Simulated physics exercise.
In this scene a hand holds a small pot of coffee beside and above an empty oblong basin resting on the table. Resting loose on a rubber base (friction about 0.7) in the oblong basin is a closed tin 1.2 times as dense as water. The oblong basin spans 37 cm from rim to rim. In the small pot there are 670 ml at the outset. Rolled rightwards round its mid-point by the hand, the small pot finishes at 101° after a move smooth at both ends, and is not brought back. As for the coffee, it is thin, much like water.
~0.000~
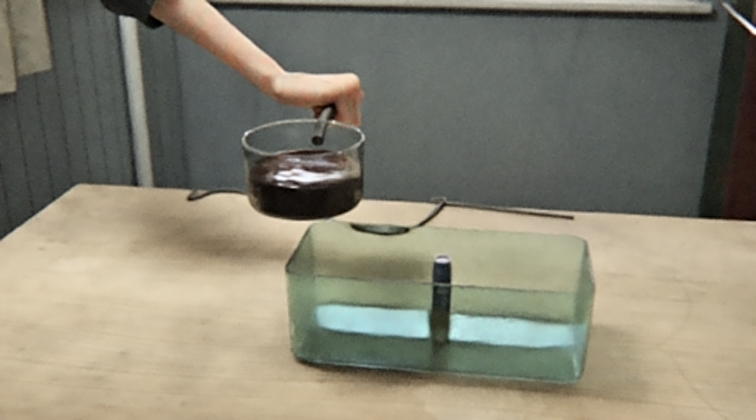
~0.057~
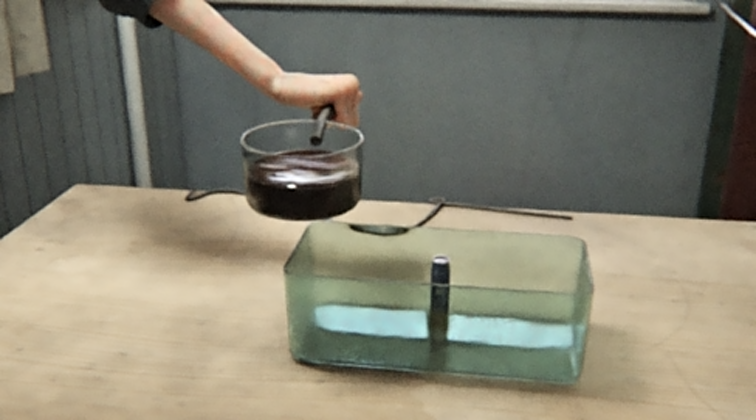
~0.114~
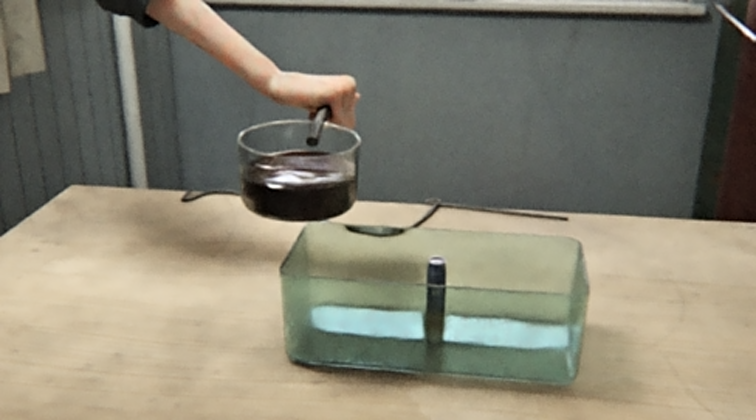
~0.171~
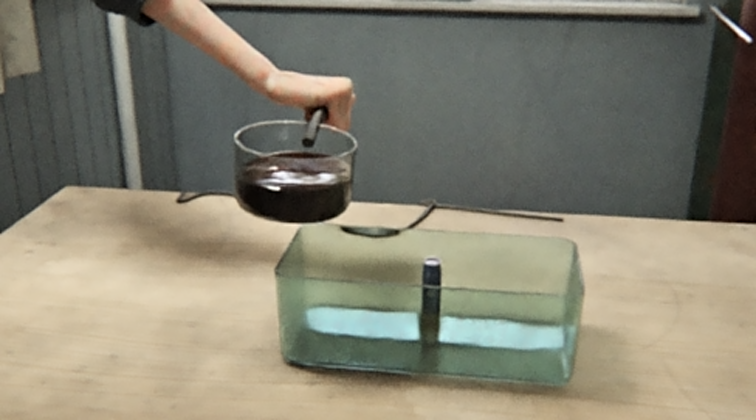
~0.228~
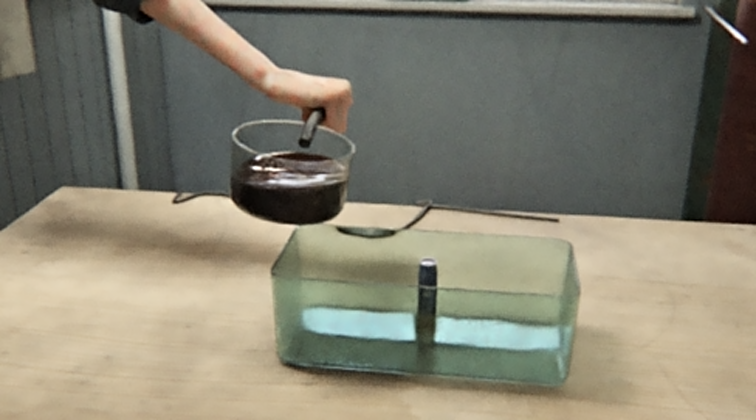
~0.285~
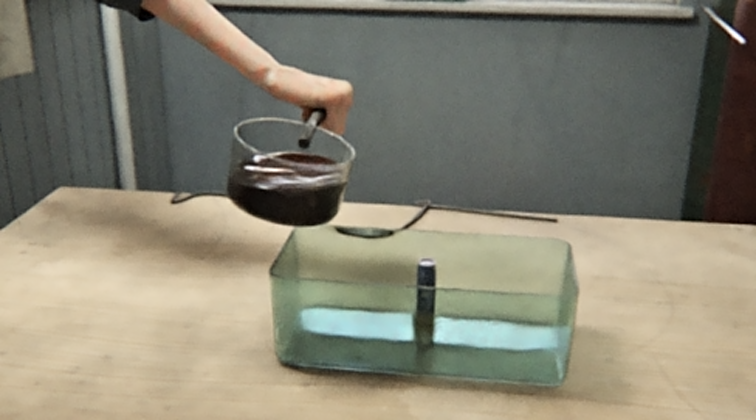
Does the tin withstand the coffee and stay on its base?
Yes, it is still on its base.
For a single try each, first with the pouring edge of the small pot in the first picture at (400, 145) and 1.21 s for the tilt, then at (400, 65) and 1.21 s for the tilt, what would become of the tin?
In the first try it comes down; in the second it comes down.
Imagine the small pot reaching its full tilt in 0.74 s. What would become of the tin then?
Outcome - the tin remains standing.
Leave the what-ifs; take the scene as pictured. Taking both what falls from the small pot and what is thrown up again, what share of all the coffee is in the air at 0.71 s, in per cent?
20 %.
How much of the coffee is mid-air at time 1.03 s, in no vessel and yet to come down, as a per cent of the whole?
About 10 percent.
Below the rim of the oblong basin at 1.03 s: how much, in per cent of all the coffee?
Around 70 parts in a hundred.
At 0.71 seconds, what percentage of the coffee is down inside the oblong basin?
Near 5 in a hundred.
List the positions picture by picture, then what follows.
The first picture shows tilt 0°; pouring edge (363, 142); surface from (251, 163) to (361, 168); the oblong basin's rim runs from (298, 247) to (590, 265); the tin's top is at (443, 263).
The second picture shows tilt 1°; pouring edge (361, 143); surface from (250, 164) to (360, 169).
The third picture shows tilt 2°; pouring edge (358, 145); surface from (246, 164) to (356, 170).
The fourth picture shows tilt 5°; pouring edge (355, 149); surface from (241, 165) to (351, 171).
The fifth picture shows tilt 9°; pouring edge (353, 154); surface from (237, 165) to (348, 172).
The sixth picture shows tilt 13°; pouring edge (353, 159); surface from (234, 166) to (347, 172).
Then, 0.71 s in, the tilt is 64° and 76 per cent is still to pour; the tin stands where it began.
Then, 1.03 s in, the tilt is 95° and 21 per cent is still to pour; the tin stands where it began.
Then, 1.35 s in, the tilt is 101° and 2 per cent is still to pour; the tin stands where it began.
Then, 1.71 s in, the tilt is 101° and 0 per cent is still to pour; the tin stands where it began.
Finally, the tin stands where it began.
